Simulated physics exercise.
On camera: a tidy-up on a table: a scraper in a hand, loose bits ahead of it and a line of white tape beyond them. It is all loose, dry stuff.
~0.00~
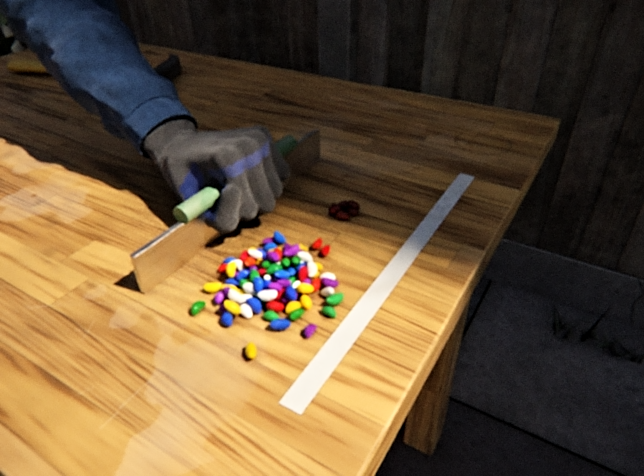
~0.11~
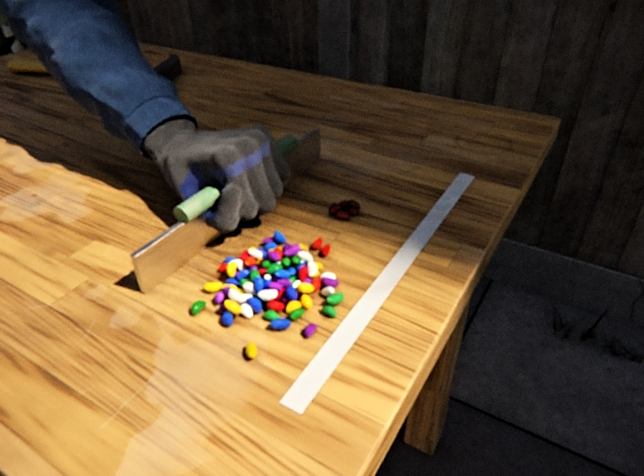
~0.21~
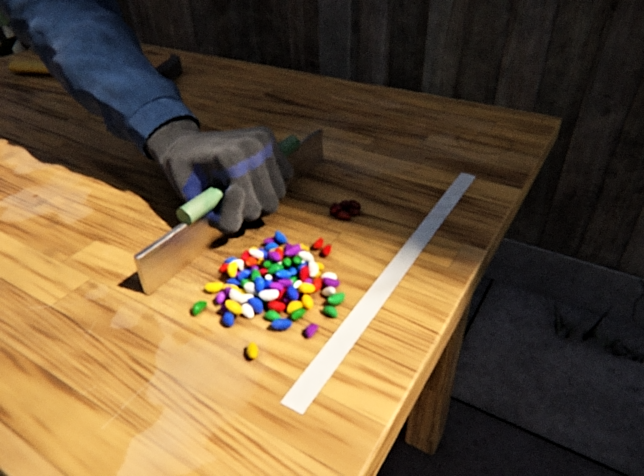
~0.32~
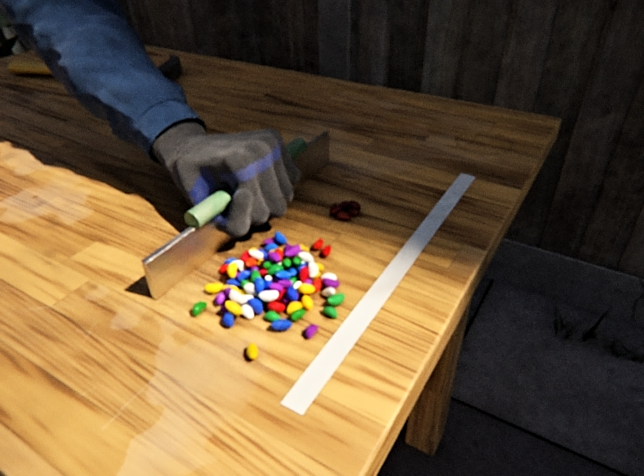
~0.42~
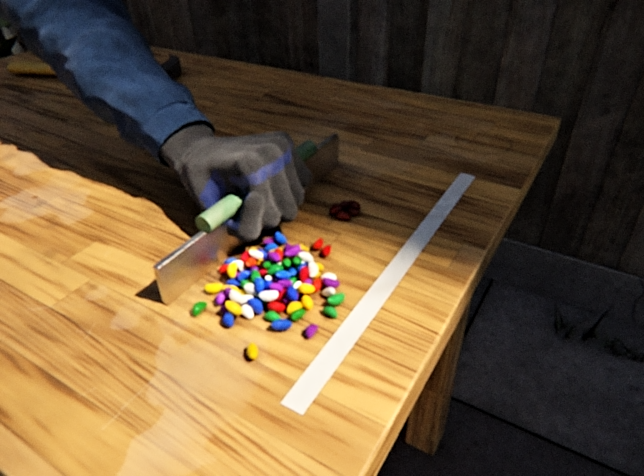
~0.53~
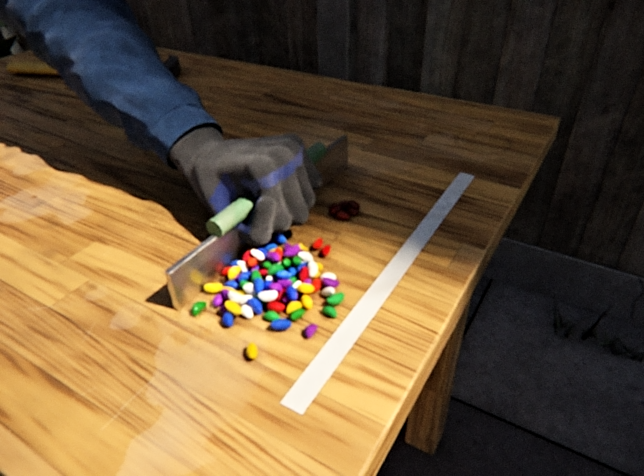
The clip opens on a gloved hand holding a scraper still on a wooden table, with colourful jelly beans, a few dark red beans and a strip of white tape to its right. The hand then slides the scraper slowly rightward, closing the small gap to the colourful pile, while the beans stay in place.
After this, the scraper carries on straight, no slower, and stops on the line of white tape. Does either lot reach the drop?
The front lot partly drops off and the back lot remains up there.
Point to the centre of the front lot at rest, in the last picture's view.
Near (396, 331).
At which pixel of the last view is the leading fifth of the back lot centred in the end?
Near (448, 241).
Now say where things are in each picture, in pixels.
In the first frame, scraper near (155, 261), at rest; white tape near (462, 183), about a palm's width from the edge; edge at (466, 290); front lot near (275, 277), many jelly beans; back lot near (345, 205), a few kidney beans.
In the second frame, scraper near (155, 261), at rest; back lot near (346, 204).
In the third frame, scraper near (158, 262); front lot near (276, 276).
In the fourth frame, scraper near (166, 266); back lot near (346, 205).
In the fifth frame, scraper near (178, 271); front lot near (276, 277).
In the sixth frame, scraper near (189, 276); white tape near (462, 182); edge at (466, 289); front lot near (276, 277); back lot near (345, 204).
After 1.10 s, scraper still moving, near (341, 211); front lot all on the table, its front near (380, 312); back lot all on the table, its front near (383, 222).
After 1.70 s, scraper stopped at the white tape; front lot a little over the edge; back lot all on the table, its front near (450, 243).
After 1.98 s, scraper stopped at the white tape; front lot near a quarter over the edge; back lot all on the table, its front near (450, 243).
In the end (2.2 s), scraper stopped at the white tape; front lot near a quarter over the edge; back lot all on the table, its front near (450, 243).
